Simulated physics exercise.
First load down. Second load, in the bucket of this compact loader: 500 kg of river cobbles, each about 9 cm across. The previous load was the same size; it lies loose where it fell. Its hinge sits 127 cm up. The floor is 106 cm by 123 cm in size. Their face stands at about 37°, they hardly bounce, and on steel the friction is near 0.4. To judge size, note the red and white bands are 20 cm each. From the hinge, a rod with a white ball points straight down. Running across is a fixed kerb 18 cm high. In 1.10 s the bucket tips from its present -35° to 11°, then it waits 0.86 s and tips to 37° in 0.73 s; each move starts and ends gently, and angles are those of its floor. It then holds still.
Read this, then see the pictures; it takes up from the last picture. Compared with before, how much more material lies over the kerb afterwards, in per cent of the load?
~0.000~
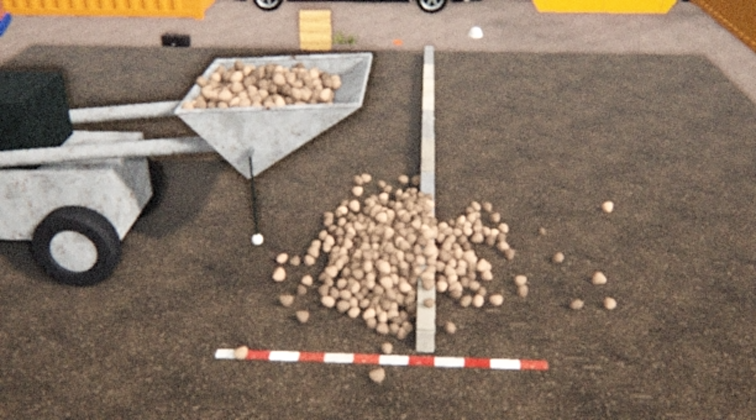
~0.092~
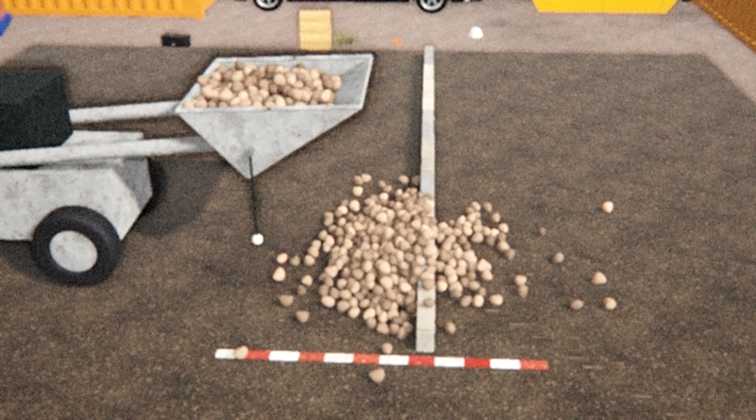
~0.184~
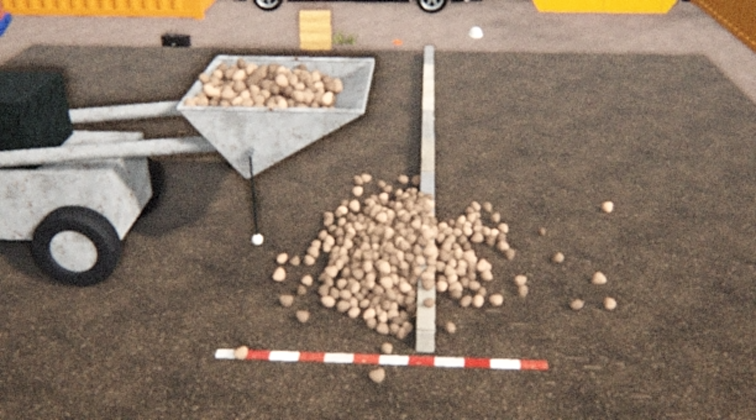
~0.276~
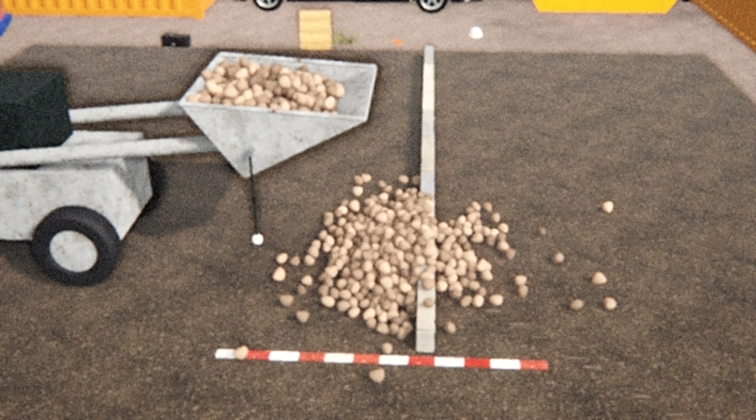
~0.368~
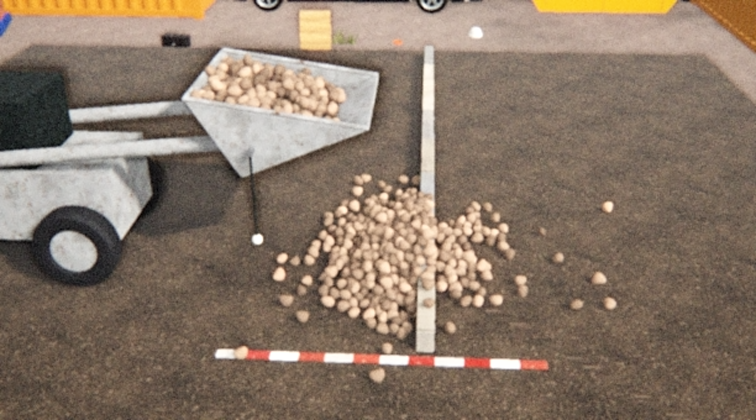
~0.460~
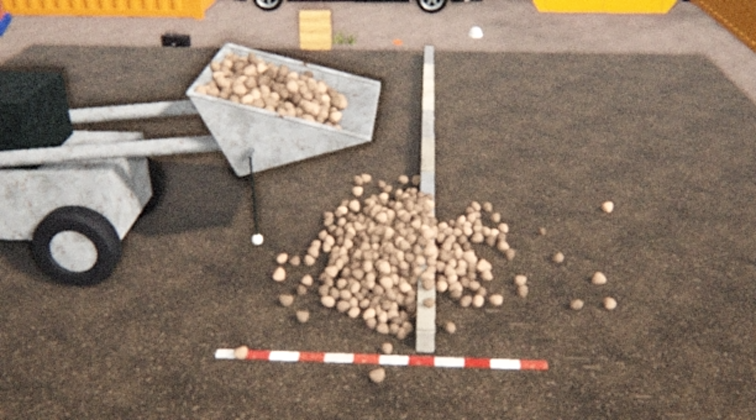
Some 11 per cent of a load more.
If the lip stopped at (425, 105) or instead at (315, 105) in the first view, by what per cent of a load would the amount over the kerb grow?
About 85 and 0 per cent.
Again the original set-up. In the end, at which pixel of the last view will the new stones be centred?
Roughly at pixel (371, 238).
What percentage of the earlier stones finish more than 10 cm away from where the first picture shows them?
Some 10 percent, give or take.
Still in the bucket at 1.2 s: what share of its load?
About 100 percent is still in there.
After 0.8 s the floor is at 4°; in per cent of one load, 100 in the bucket, 85 on this side of the kerb, 15 over the kerb; the foremost stones are at (567, 267).
After 1.2 s the floor is at 11°; in per cent of one load, 100 in the bucket, 85 on this side of the kerb, 15 over the kerb; the foremost stones are at (567, 267).
After 3.1 s the floor is at 37°; in per cent of one load, 11 in the bucket, 165 on this side of the kerb, 24 over the kerb; the foremost stones are at (578, 253).
After 5.8 s the floor is at 37°; in per cent of one load, 0 in the bucket, 174 on this side of the kerb, 26 over the kerb; the foremost stones are at (578, 253). Net gain over the kerb, 11.
